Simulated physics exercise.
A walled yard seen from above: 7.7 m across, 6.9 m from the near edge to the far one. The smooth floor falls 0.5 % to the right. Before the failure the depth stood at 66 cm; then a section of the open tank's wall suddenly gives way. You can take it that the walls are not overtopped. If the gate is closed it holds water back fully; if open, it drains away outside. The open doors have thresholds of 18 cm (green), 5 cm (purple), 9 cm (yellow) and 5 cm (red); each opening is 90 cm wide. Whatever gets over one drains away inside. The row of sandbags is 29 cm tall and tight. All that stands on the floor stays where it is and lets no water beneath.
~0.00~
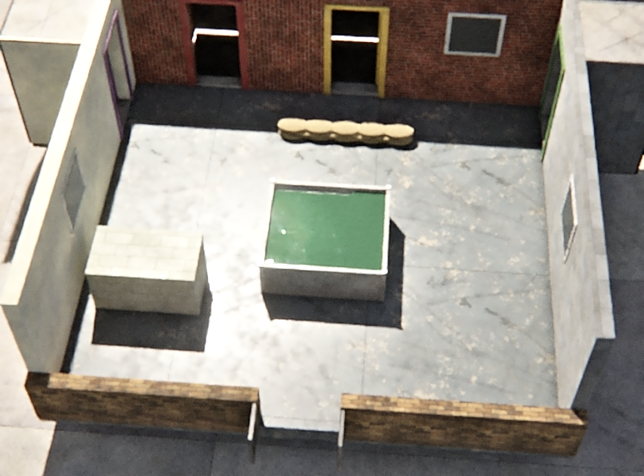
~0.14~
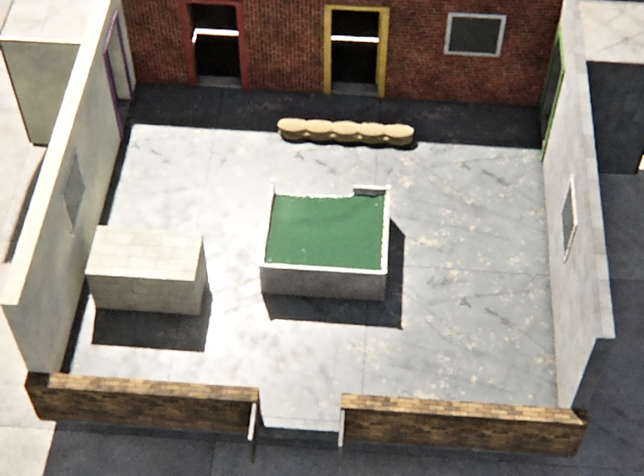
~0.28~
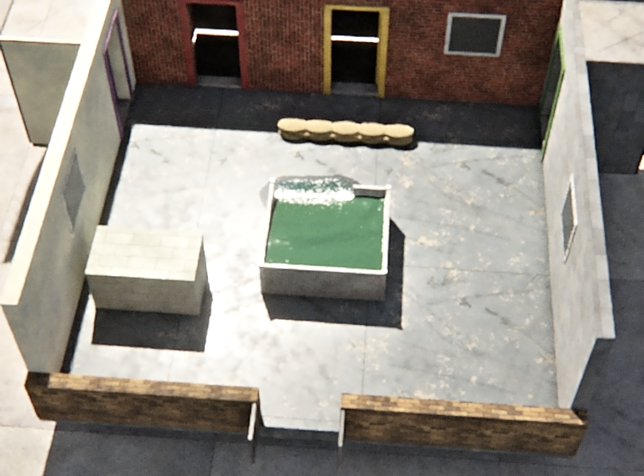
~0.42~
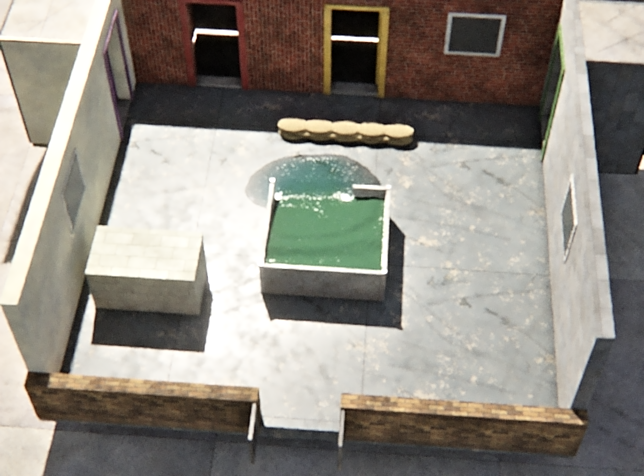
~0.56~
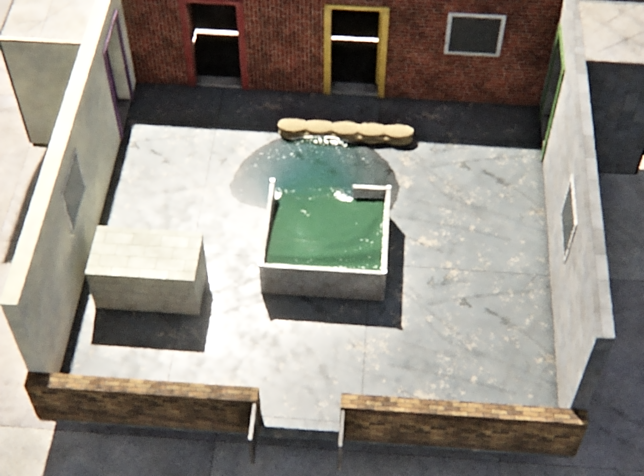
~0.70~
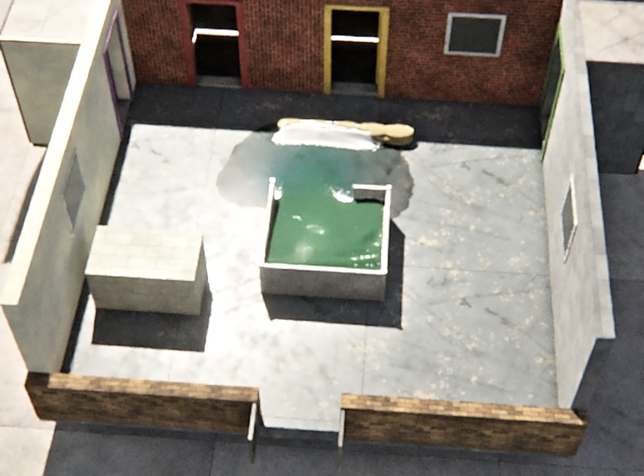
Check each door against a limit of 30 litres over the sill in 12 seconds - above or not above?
As I see it, the green door is going to hold within the limit; the purple door is going to break the limit; the yellow door is going to hold within the limit; the red door is going to break the limit.
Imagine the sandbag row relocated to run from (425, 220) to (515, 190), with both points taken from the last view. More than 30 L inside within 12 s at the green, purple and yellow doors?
At the green door the limit is not reached, at the purple door it is exceeded, and at the yellow door it is exceeded.
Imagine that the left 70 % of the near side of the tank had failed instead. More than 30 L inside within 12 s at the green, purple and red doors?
Against that limit: Green under, purple under, red below.
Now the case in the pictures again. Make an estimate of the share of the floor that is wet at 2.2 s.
Wet share: Near 35 percent.
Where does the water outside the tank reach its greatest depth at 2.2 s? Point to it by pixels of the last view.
Roughly pixel (136, 84).
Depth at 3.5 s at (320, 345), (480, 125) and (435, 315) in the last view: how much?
Close to 0, 1 and 0 centimetres.
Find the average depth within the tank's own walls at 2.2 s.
Depth, averaged: Around 27 centimetres.
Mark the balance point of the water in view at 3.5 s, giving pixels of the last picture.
I'd put it close to (319, 181).
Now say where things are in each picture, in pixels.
In the first picture, still water, 66 cm deep, in the open tank at (326, 228).
In the second picture, water pours out on the open tank's far side and has run 0.7 m, to a hidden place; typically 9 cm deep outside, 66 cm at the open tank's back.
In the third picture, water pours out on the open tank's far side and has run 1.0 m, to (269, 188); typically 11 cm deep outside, 66 cm at the open tank's back.
In the fourth picture, water pours out on the open tank's far side and has run 1.4 m, to (343, 160); typically 9 cm deep outside, 63 cm at the open tank's back.
In the fifth picture, water pours out on the open tank's far side and has run 1.8 m, to (361, 146); typically 7 cm deep outside, 56 cm at the open tank's back.
In the sixth picture, the front is at (271, 128), 2.2 m from the gap on the open tank's far side; 4.6 m2 of floor is under water; 56 cm left at the back of the open tank.
After 1.4 s water covers 20 % of the floor and is deepest (42 cm) near (309, 143); green door not reached, purple door not reached, yellow door not reached, red door 6 cm at the sill, 0 L in.
After 2.2 s water covers 35 % of the floor and is deepest (40 cm) near (136, 84); green door 2 cm at the sill, 0 L in, purple door 5 cm at the sill, 0 L in, yellow door 7 cm at the sill, 0 L in, red door 14 cm at the sill, 34 L in.
After 3.5 s water covers 45 % of the floor and is deepest (20 cm) near (146, 84); green door 10 cm at the sill, 0 L in, purple door 18 cm at the sill, 80 L in, yellow door 3 cm at the sill, 0 L in, red door 11 cm at the sill, 88 L in.
After 7.0 s water covers 70 % of the floor and is deepest (10 cm) near (112, 257); green door 7 cm at the sill, 0 L in, purple door 8 cm at the sill, 162 L in, yellow door 4 cm at the sill, 0 L in, red door 8 cm at the sill, 133 L in.
After 12.0 s water covers 90 % of the floor and is deepest (7 cm) near (359, 131); green door 5 cm at the sill, 0 L in, purple door 3 cm at the sill, 170 L in, yellow door 6 cm at the sill, 0 L in, red door 6 cm at the sill, 141 L in.
